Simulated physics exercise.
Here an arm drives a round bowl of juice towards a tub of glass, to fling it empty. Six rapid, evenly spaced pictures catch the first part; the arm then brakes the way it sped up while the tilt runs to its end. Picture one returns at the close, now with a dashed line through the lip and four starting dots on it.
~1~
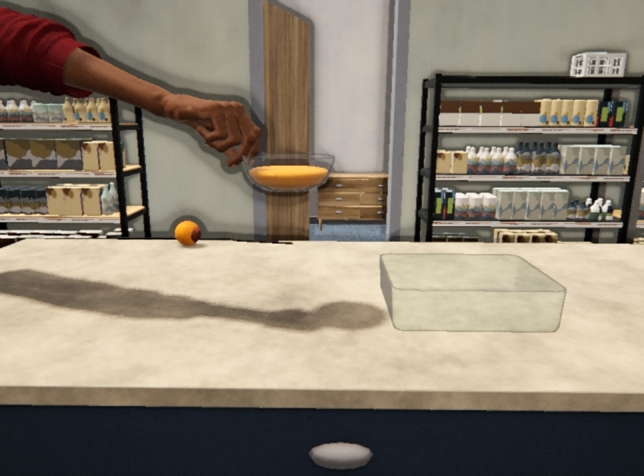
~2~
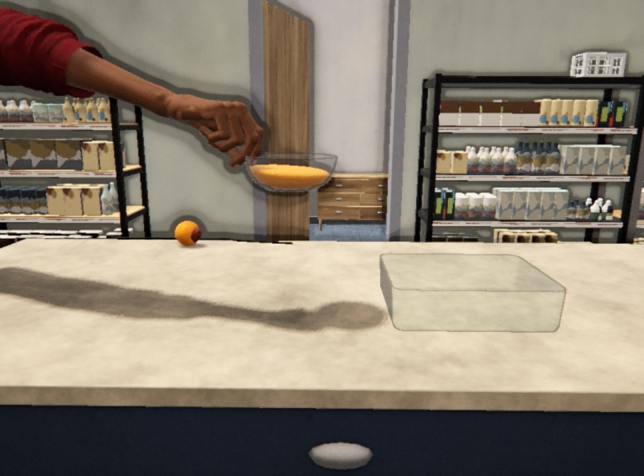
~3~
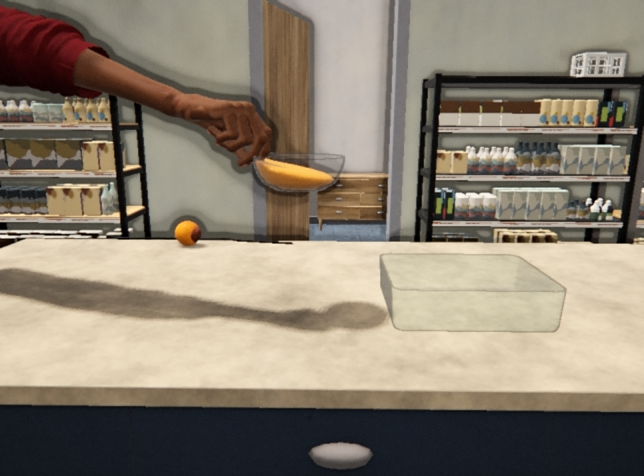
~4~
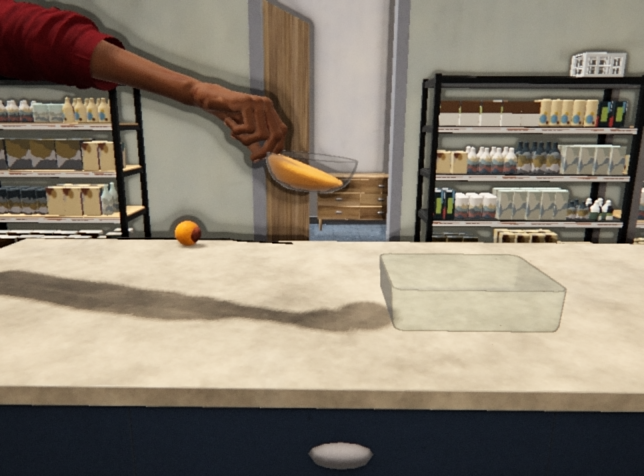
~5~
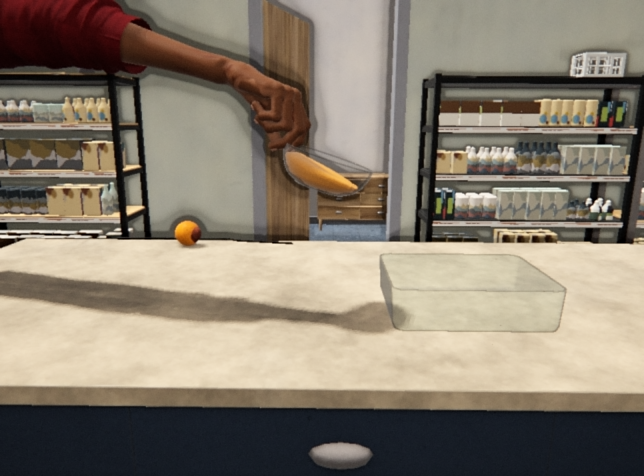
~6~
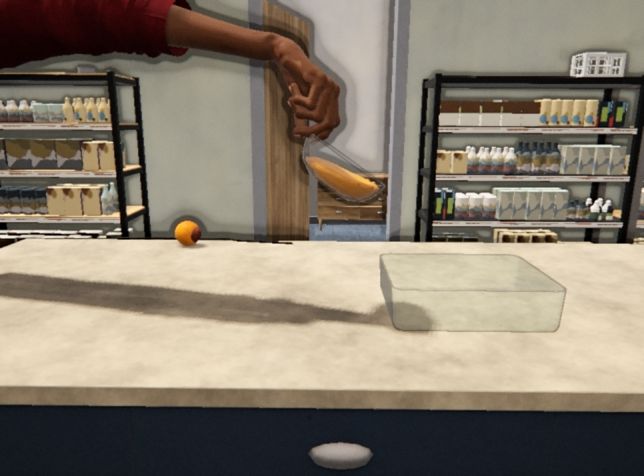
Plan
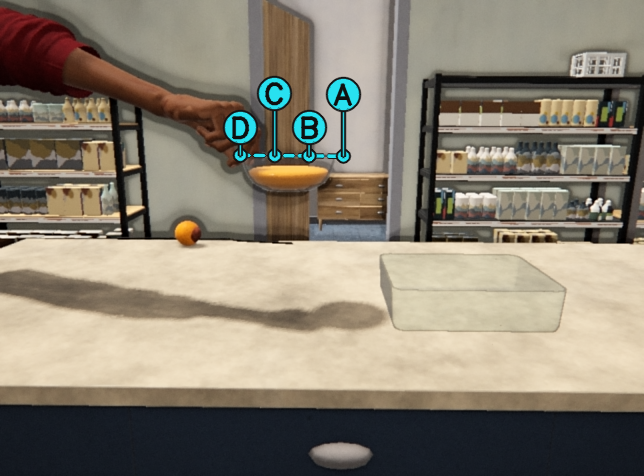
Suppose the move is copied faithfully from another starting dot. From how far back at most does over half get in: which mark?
C will do.
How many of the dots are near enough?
Three of the four.
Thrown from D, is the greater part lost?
Yes, that goes wrong.
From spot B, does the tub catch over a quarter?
Yes, it does.
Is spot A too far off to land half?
No.
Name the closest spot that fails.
That is spot D.
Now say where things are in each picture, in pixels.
In the first frame, upright, lip at (333, 156); tub from (392, 329) to (558, 330); nothing has left yet.
In the second frame, upright, lip at (336, 156); nothing has left yet.
In the third frame, upright, lip at (343, 156); nothing has left yet.
In the fourth frame, tipped about 6°, lip at (356, 160); nothing has left yet.
In the fifth frame, tipped about 18°, lip at (371, 170); nothing has left yet.
In the sixth frame, tipped about 35°, lip at (384, 184); nothing has left yet.
On the marked copy, A at (343, 156); B at (309, 155); C at (274, 155); D at (240, 155).
With A, about 70 % lands in the tub, 3 % falls short and 27 % goes beside or beyond.
With B, about 76 % lands in the tub, 3 % falls short and 21 % goes beside or beyond.
With C, about 71 % lands in the tub, 15 % falls short and 14 % goes beside or beyond.
With D, about 23 % lands in the tub, 71 % falls short and 7 % goes beside or beyond.
